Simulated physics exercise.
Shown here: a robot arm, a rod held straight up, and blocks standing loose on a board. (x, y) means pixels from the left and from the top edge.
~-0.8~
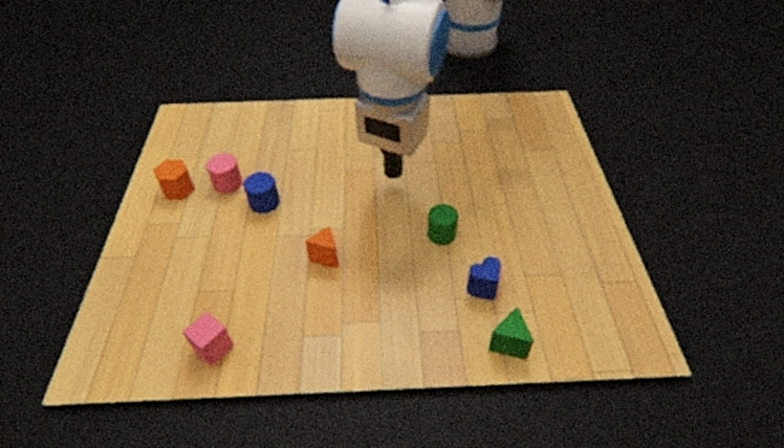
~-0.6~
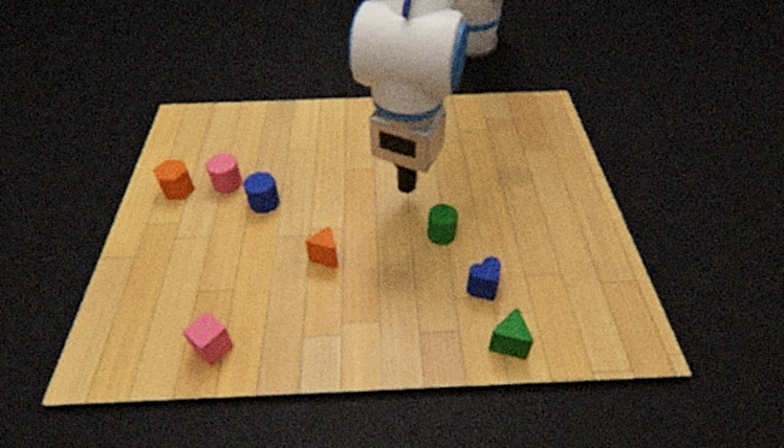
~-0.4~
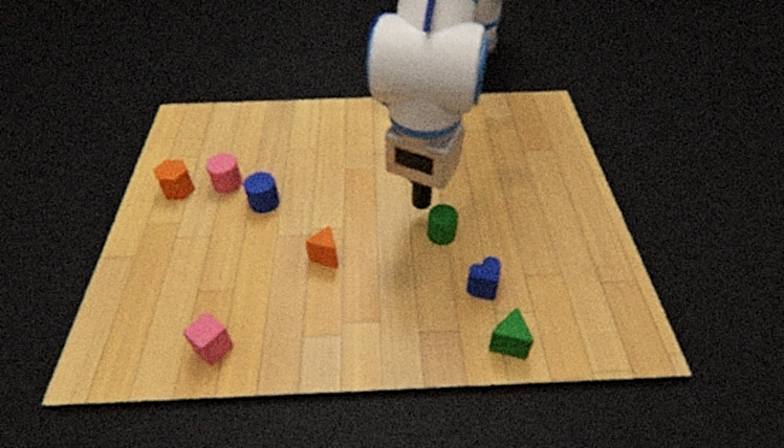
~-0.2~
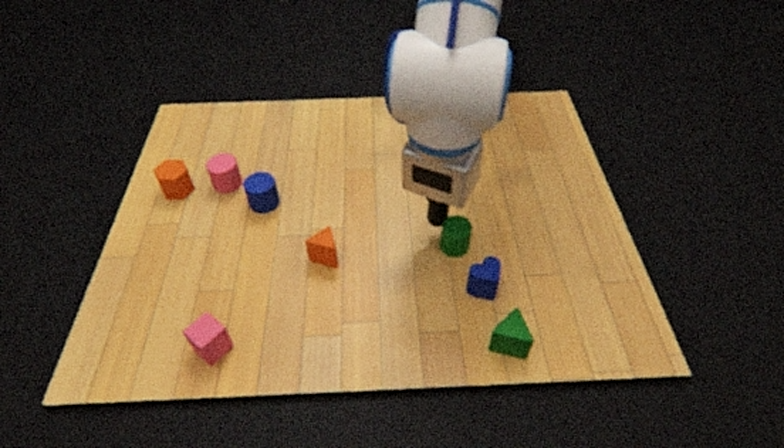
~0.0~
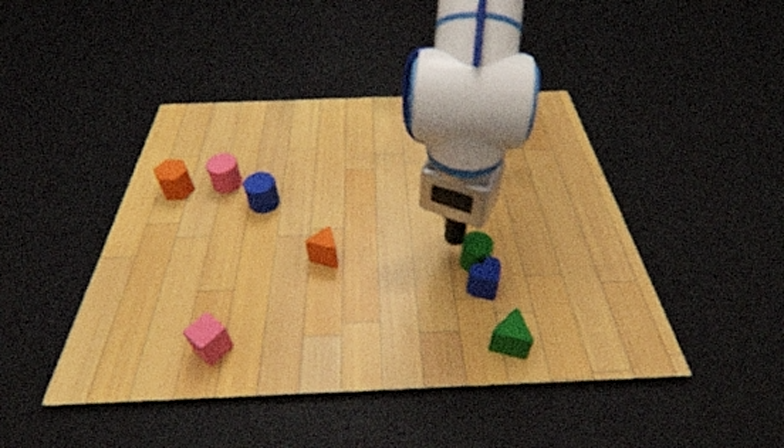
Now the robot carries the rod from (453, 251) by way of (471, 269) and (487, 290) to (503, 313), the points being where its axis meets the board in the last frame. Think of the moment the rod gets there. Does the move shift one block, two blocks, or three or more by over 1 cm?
The count will be 3 or more.
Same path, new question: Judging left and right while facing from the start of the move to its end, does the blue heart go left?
I expect so.
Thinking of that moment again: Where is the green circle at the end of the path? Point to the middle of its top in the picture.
In the picture, it is at (518, 263).
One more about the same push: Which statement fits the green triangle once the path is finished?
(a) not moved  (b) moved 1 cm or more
That would be b.
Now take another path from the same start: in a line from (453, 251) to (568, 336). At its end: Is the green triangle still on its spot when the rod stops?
It seems not.
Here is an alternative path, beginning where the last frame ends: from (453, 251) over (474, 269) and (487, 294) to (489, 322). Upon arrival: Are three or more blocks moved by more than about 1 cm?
I believe so.
What follows on the original path. One third of the way, rod (473, 257); green circle (501, 254); blue heart (497, 275), turned 45° clockwise.
Two thirds of the way, rod (491, 278); green circle (517, 263); blue heart (512, 291), turned 55° clockwise.
At the end, rod (506, 301); green circle (518, 263); blue heart (535, 308), turned 15° clockwise; green triangle (527, 334), turned 55° clockwise.
